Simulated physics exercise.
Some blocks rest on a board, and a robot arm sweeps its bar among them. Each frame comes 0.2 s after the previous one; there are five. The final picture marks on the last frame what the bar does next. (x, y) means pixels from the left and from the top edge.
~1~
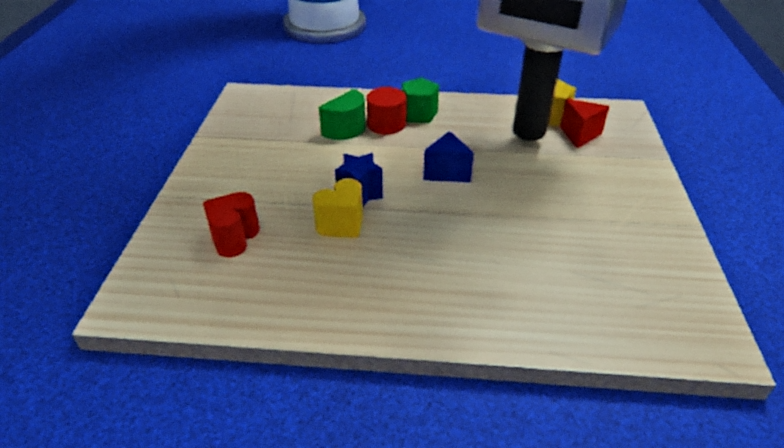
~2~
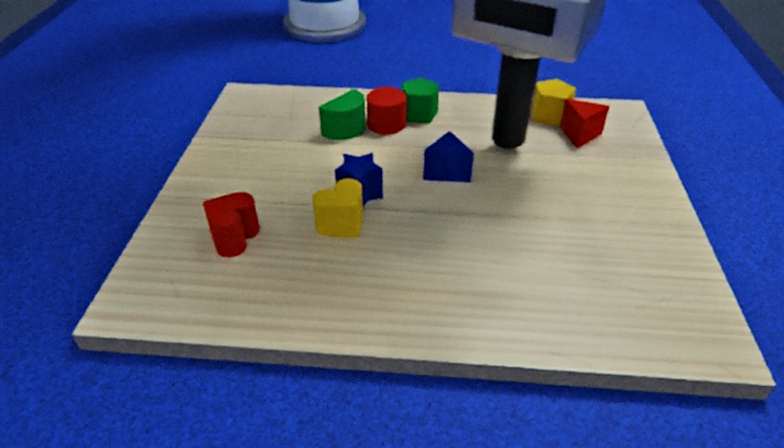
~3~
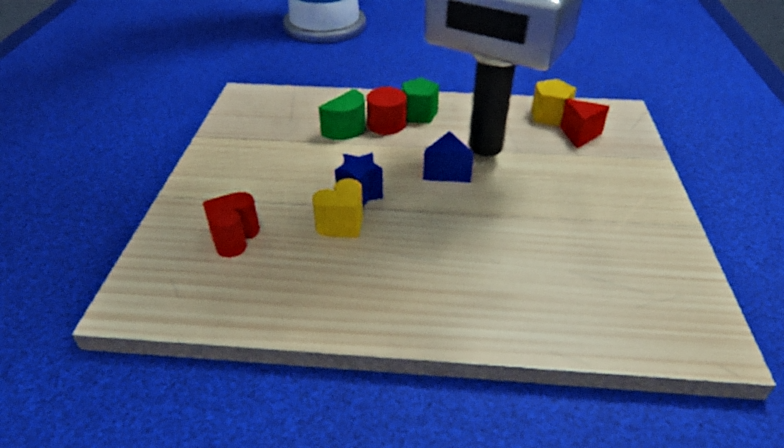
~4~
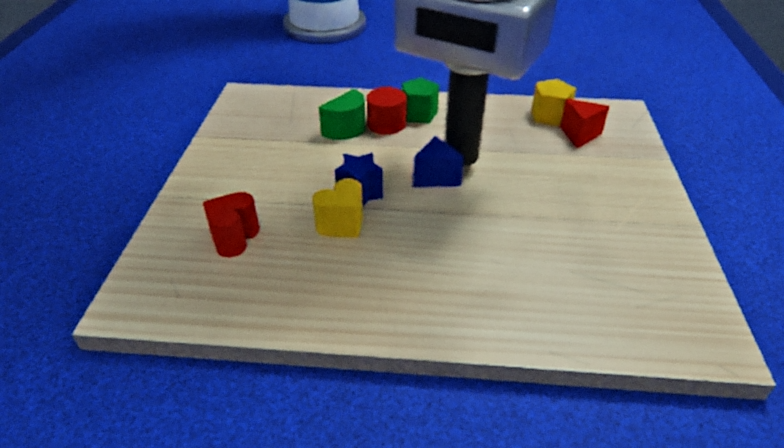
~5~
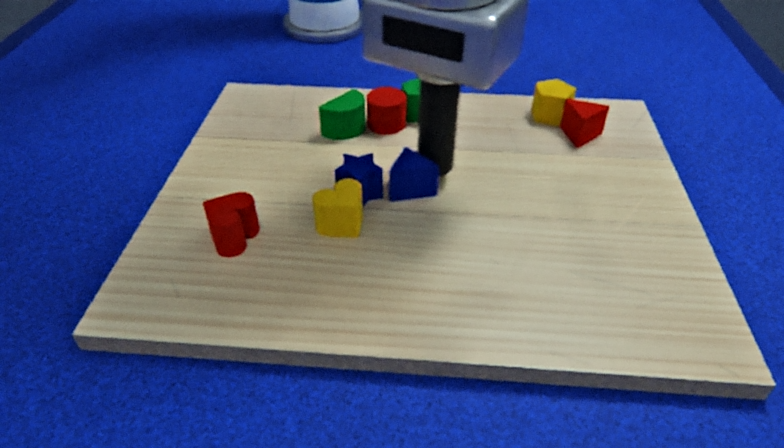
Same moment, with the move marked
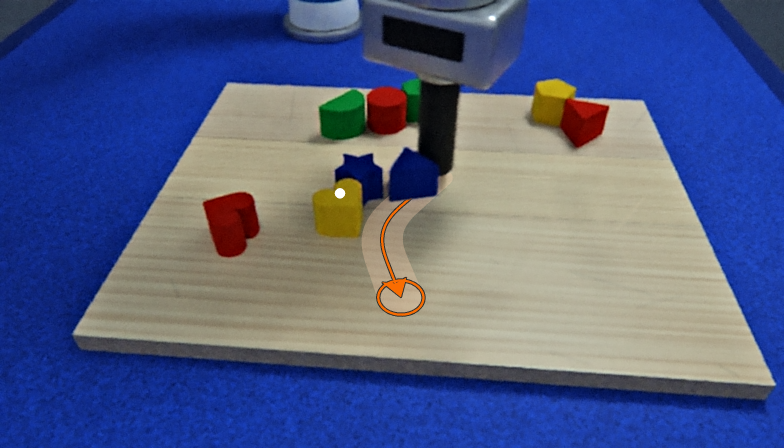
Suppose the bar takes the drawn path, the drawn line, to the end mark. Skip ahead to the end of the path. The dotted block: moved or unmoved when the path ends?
That block gets shifted.
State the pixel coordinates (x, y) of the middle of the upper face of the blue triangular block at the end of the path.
I'd guess (346, 196).
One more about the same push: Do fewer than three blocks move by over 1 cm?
Yes, that is what happens.
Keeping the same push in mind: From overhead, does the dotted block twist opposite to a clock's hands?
Yes
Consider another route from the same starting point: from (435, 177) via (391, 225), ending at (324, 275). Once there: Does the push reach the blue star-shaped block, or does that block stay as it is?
It is untouched.
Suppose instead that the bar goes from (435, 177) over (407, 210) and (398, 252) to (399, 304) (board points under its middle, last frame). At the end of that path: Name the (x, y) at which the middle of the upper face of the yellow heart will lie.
The answer is (317, 199).
The line goes from (435, 177) through (400, 207) and (383, 248) to (401, 297); the dot is on the yellow heart.
The first path, step by step. One third of the way, bar at (399, 197); yellow heart at (318, 200), turned 15° anticlockwise; blue star-shaped block at (353, 163); blue triangular block at (367, 188), turned 25° clockwise.
Two thirds of the way, bar at (383, 238); yellow heart at (302, 202), turned 35° anticlockwise; blue star-shaped block at (353, 163); blue triangular block at (346, 196), turned 55° clockwise.
At the end, bar at (401, 287); yellow heart at (302, 202), turned 35° anticlockwise; blue star-shaped block at (353, 163); blue triangular block at (346, 196), turned 55° clockwise.
